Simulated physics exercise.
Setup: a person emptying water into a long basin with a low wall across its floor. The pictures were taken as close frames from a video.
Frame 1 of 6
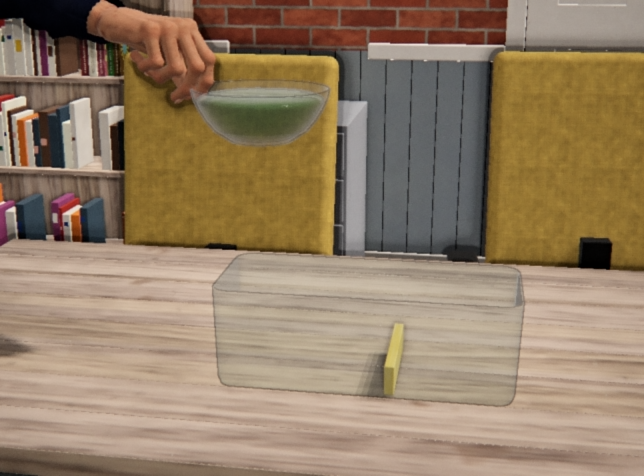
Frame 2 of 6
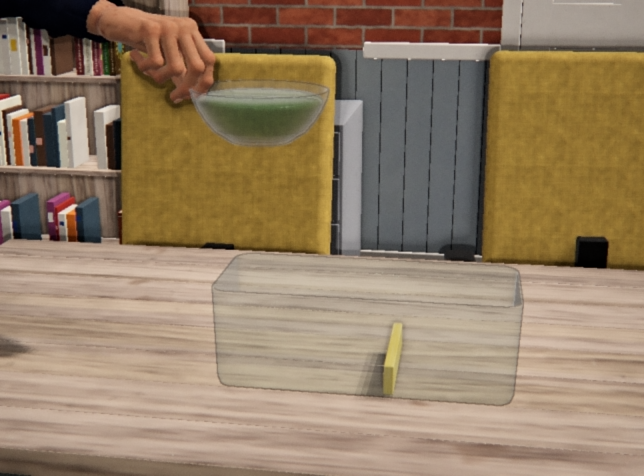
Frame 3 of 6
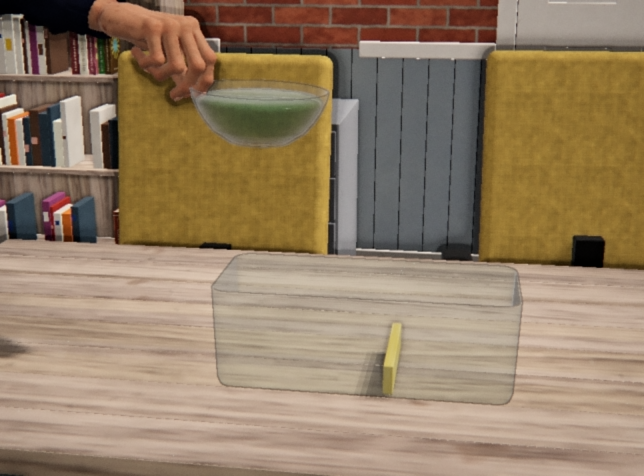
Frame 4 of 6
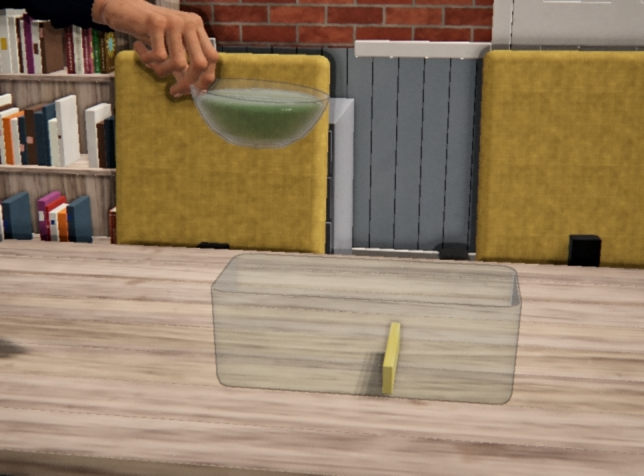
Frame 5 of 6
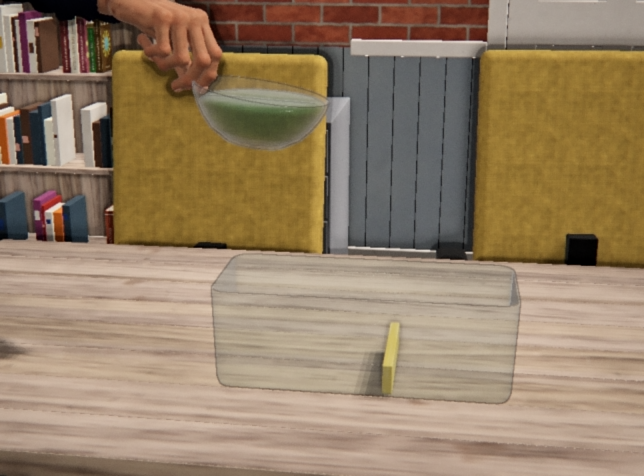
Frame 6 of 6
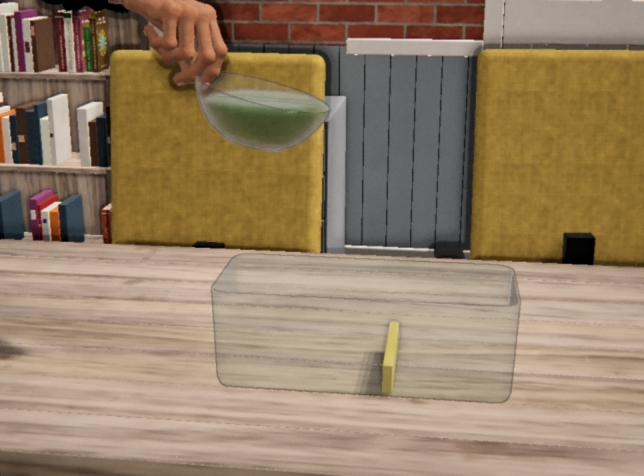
A room with a pale wood-grain table is seen from the front and slightly above, with yellow panels, grey boards, red brick and a bookshelf at left behind it. A clear long basin with a low yellow wall across its floor sits on the table, and a hand at upper left holds a clear bowl of green liquid above it. The hand slowly tilts the bowl rightward while the view shifts very slightly.
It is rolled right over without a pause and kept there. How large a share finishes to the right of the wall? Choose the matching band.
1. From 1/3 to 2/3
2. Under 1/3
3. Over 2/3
From 1/3 to 2/3.
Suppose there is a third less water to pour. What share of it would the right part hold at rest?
Near 20 %.
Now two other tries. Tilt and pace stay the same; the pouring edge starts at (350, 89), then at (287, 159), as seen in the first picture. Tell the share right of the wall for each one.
The first gives 65 %, the second 10 %.
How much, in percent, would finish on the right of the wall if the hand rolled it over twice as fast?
It comes to some 30 per cent.
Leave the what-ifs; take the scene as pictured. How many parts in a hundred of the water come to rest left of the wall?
Estimate: Some 50 per cent.
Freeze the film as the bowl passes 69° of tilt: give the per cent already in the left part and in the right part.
Left side 10 in a hundred, right side 20 in a hundred.
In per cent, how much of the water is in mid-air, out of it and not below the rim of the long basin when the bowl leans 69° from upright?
45 %.
A moment on, the bowl is tipped part way and 24 per cent is still to pour, 11 is left of the wall and 18 right of it.
Next, the bowl is tipped right over and 0 per cent is still to pour, 49 is left of the wall and 47 right of it.
Then the bowl is tipped right over and 0 per cent is still to pour, 51 is left of the wall and 48 right of it.
Later the bowl is tipped right over and 0 per cent is still to pour, 51 is left of the wall and 48 right of it.
At rest 51 per cent lies left of the wall, 48 right of it and 1 outside.
